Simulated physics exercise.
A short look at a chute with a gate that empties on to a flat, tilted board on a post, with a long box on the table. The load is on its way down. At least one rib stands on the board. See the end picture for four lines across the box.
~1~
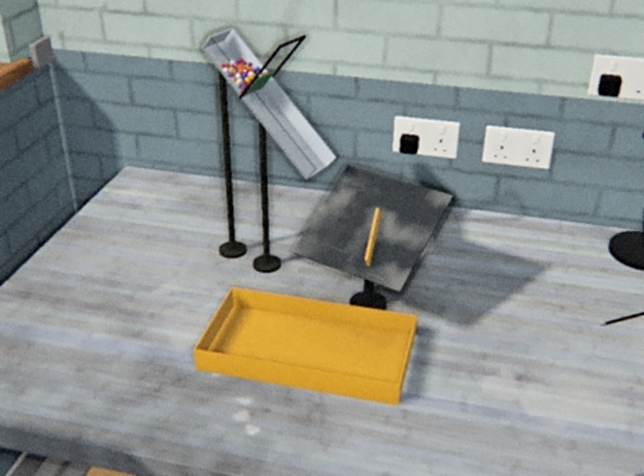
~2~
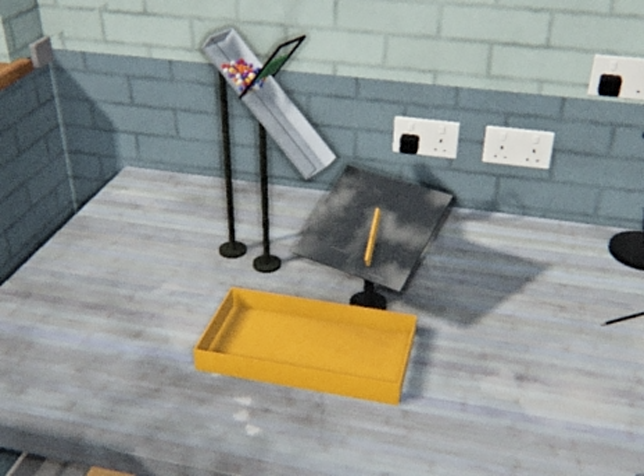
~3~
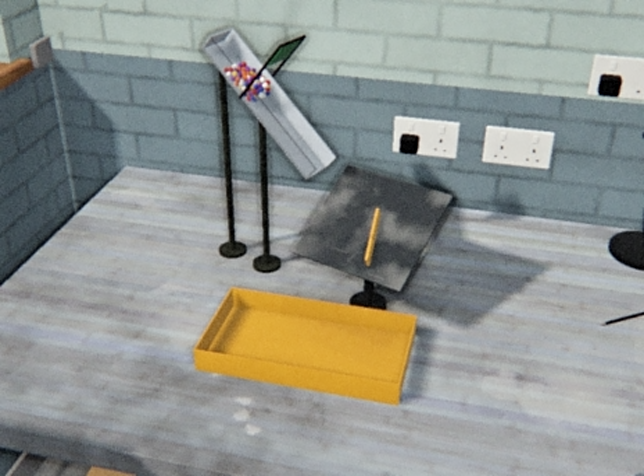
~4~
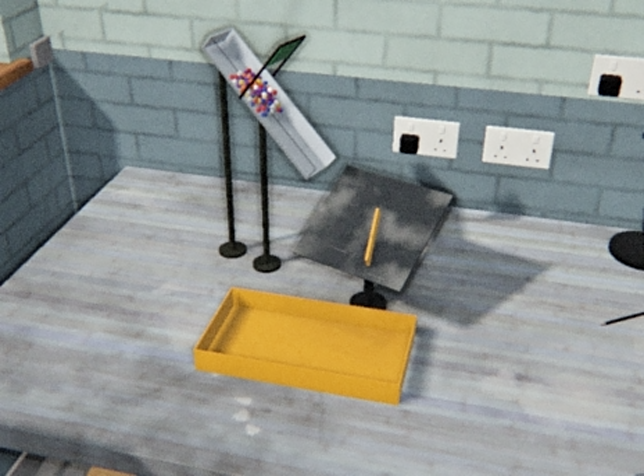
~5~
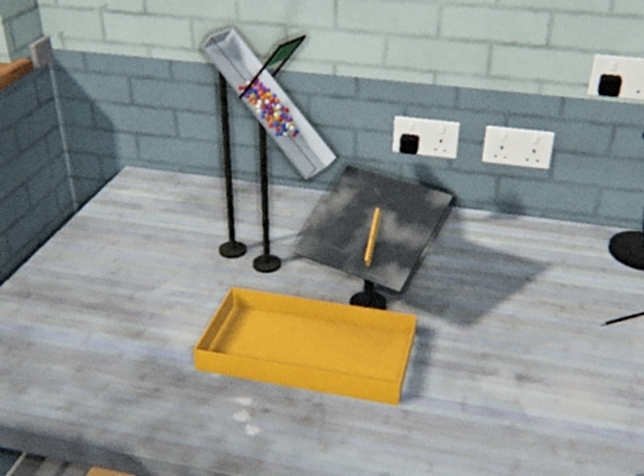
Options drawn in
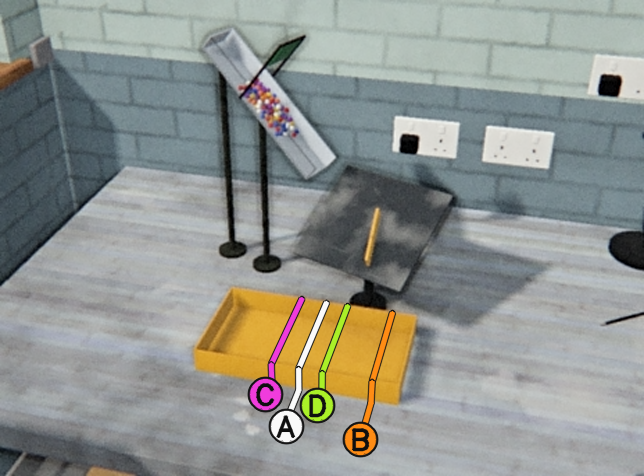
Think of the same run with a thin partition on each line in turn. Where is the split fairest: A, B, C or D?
The best line is D.
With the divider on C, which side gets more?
Right.
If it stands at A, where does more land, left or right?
Right.
On the marked copy, line A crosses the front rim at (298, 368); line B crosses the front rim at (372, 380); line C crosses the front rim at (271, 363); line D crosses the front rim at (322, 372).
With A, of what is caught, a small part on the left of the divider, nearly all on the right.
With B, of what is caught, nearly all on the left of the divider, a stray few on the right.
With C, of what is caught, a stray few on the left of the divider, nearly all on the right.
With D, of what is caught, about a third on the left of the divider, about two thirds on the right.
